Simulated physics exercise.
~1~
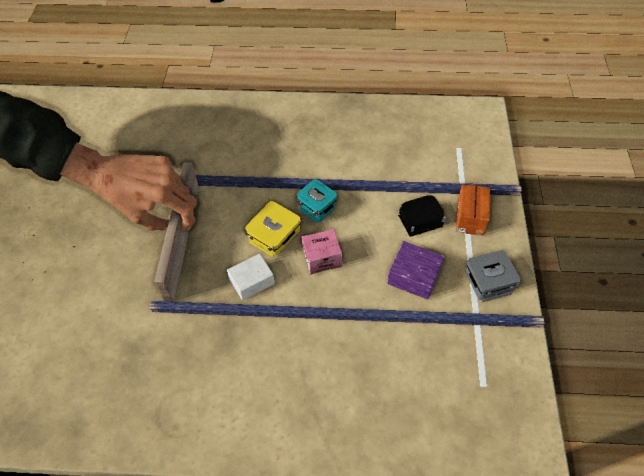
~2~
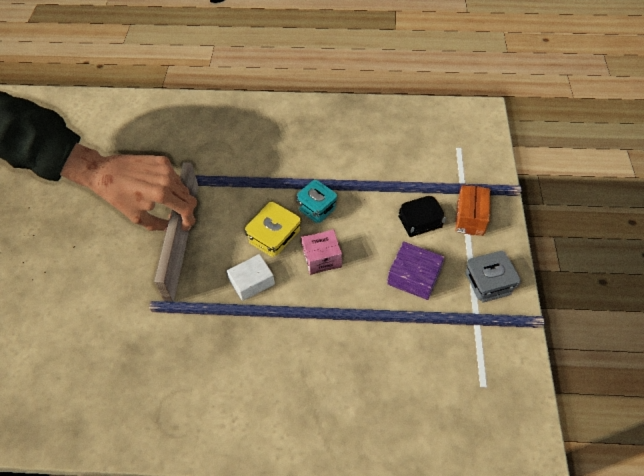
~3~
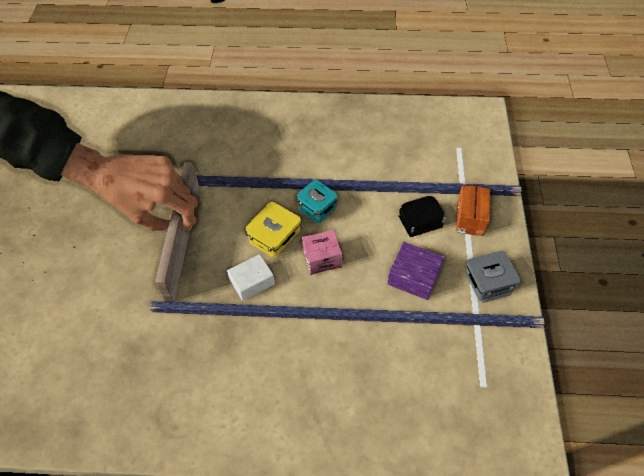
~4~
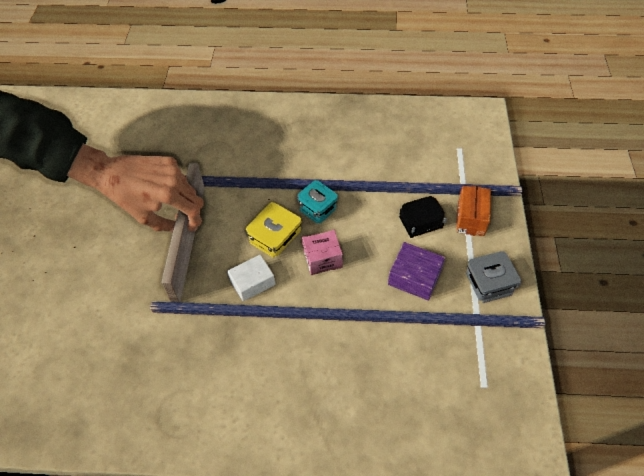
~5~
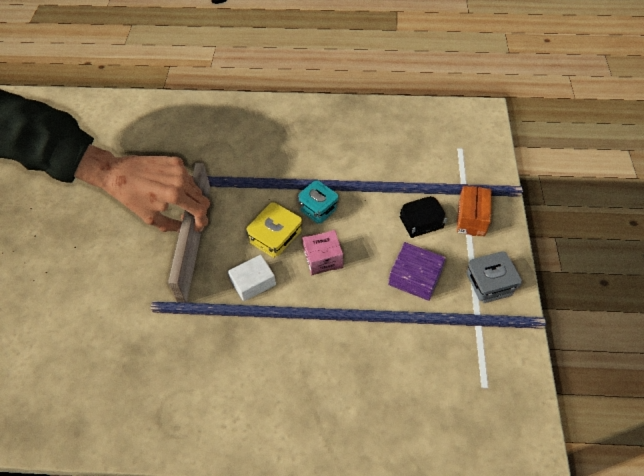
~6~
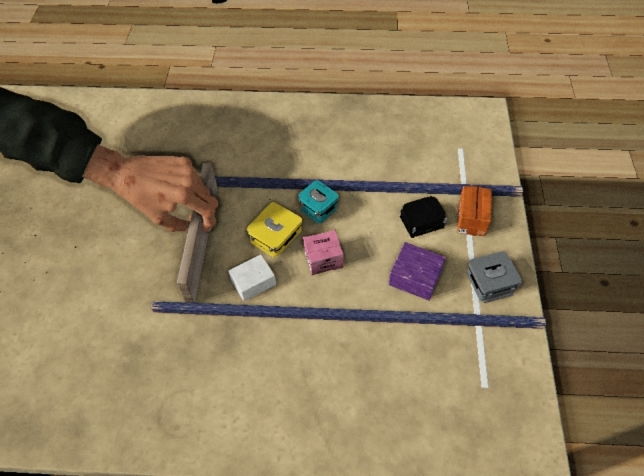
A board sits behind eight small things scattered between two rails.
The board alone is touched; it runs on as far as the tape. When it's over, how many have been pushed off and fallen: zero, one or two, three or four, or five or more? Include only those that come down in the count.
By the end, one or two have fallen.
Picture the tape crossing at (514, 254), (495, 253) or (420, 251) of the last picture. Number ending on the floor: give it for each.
Respectively 4, 4 and 0.
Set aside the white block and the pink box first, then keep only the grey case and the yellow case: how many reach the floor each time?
First try: 1 fallen; other try: 1.
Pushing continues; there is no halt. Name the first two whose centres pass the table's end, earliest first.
The pair, in order, is the grey case and the orange box.
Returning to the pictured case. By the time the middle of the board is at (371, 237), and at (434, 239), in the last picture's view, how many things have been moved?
6 and 8.
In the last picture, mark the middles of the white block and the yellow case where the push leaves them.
Taking them in turn, first comes (496, 297), then (490, 231).
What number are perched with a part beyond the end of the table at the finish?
2.
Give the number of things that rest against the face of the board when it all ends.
Result: 4 in all.
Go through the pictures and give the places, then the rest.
The first picture shows grey case (491, 276); orange box (473, 210); black case (421, 216); board (179, 230); tape (470, 252).
The second picture shows orange box (473, 210); board (179, 230).
The third picture shows black case (421, 217); white block (251, 277).
The fourth picture shows grey case (492, 277); pink box (323, 253).
The fifth picture shows orange box (474, 211); purple block (417, 271).
The sixth picture shows grey case (493, 277); orange box (474, 211); black case (423, 217); board (199, 231); tape (471, 252).
Early on, none off yet; grey case at rest near (493, 277); orange box at rest near (474, 211); black case at rest near (423, 217).
A while later, none off yet; grey case at rest near (495, 277); orange box moving near (479, 212); black case travelled a little near (445, 217).
Finally, the number that fall off is one or two; lost, orange box and grey case.
